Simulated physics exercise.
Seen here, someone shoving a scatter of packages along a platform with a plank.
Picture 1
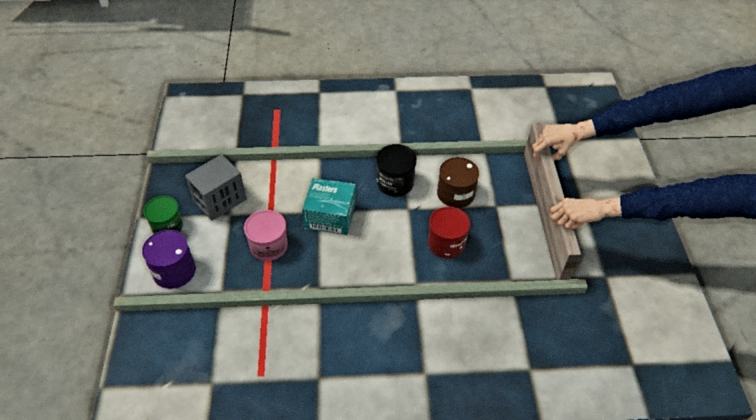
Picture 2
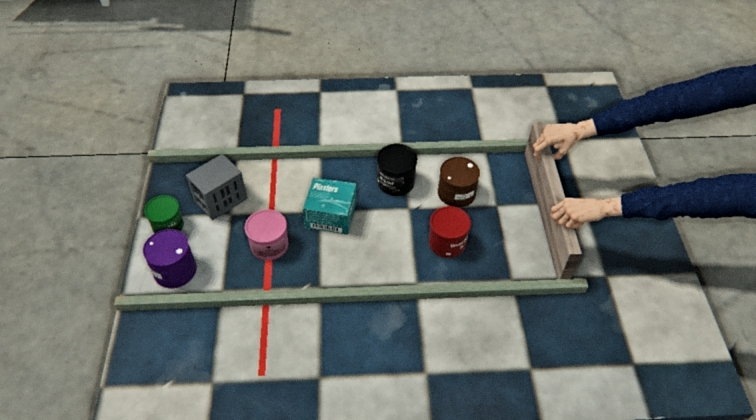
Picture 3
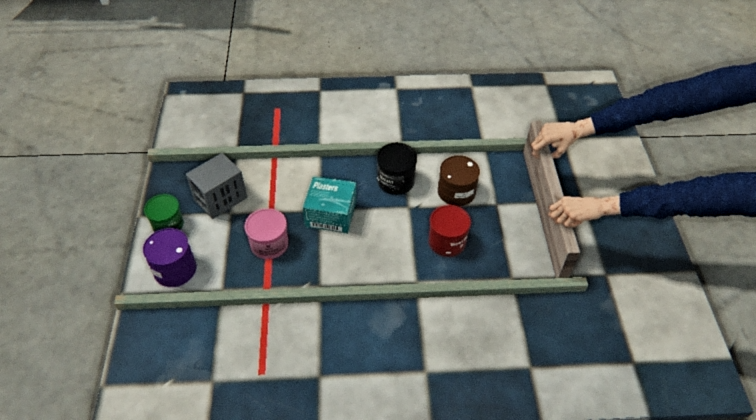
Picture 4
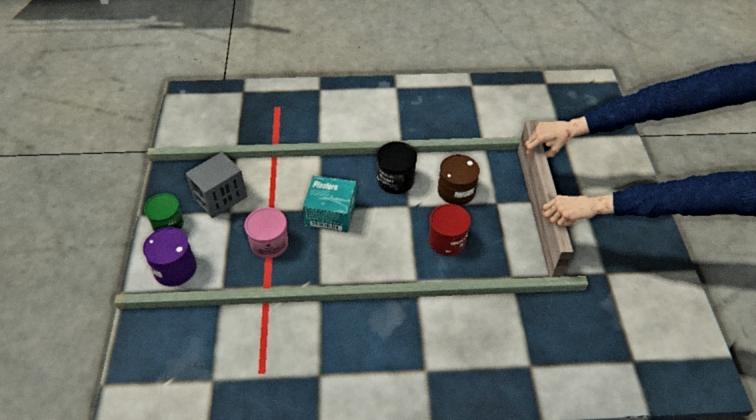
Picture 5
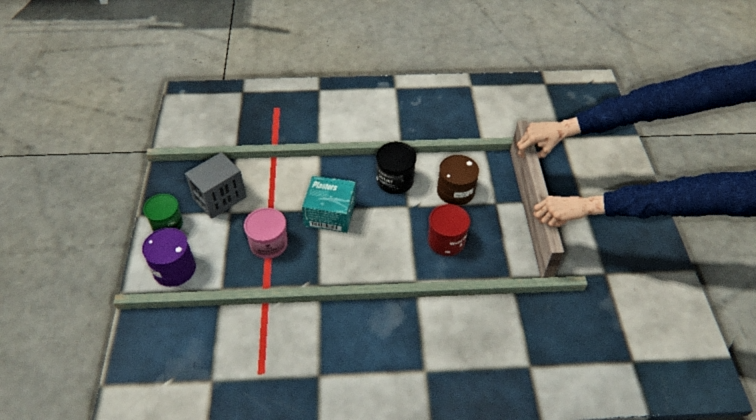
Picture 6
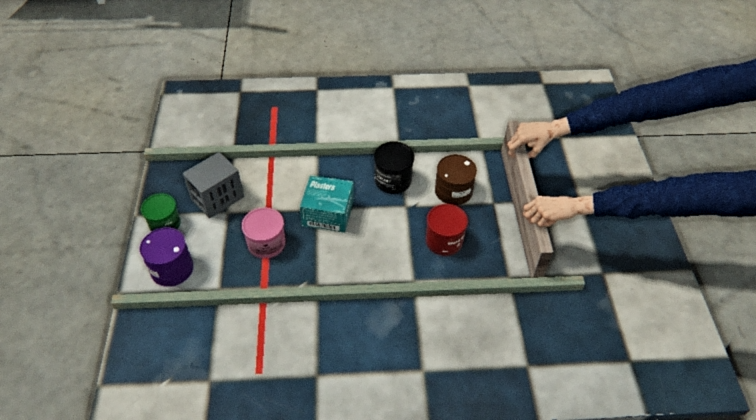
At the start, two hands hold a wooden plank upright at the right of a checkered platform, clear of scattered canisters, a grey crate and a teal box. The hands then slide the plank a short way left between the green rails, while the packages stay essentially still around the red tape.
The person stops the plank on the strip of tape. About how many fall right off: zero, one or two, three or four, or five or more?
The number that fall off is zero.
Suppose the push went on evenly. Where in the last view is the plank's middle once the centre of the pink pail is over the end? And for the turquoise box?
Its middle is around (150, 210) and around (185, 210).
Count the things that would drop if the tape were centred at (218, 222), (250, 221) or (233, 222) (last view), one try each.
The counts: 0, 0 and 0.
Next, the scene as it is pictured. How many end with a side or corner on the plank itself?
That makes 3.
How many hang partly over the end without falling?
That would be 0.
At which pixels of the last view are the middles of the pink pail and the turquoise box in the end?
First (214, 264), then (217, 219).
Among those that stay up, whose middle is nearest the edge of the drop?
The green pail ends nearest.
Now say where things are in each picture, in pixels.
The first picture shows green pail (164, 217); purple canister (170, 260); grey crate (217, 188); plank (549, 199); tape (270, 223).
The second picture shows purple canister (170, 259); black pail (397, 170).
The third picture shows grey crate (217, 186); brown canister (458, 181).
The fourth picture shows green pail (165, 215); pink pail (268, 233).
The fifth picture shows purple canister (170, 257); plank (534, 197).
The sixth picture shows green pail (162, 215); purple canister (167, 257); grey crate (214, 185); plank (524, 197); tape (268, 220).
Soon after, none off yet; green pail at rest near (162, 215); purple canister at rest near (167, 257); grey crate at rest near (214, 185).
At rest, the number that fall off is zero.
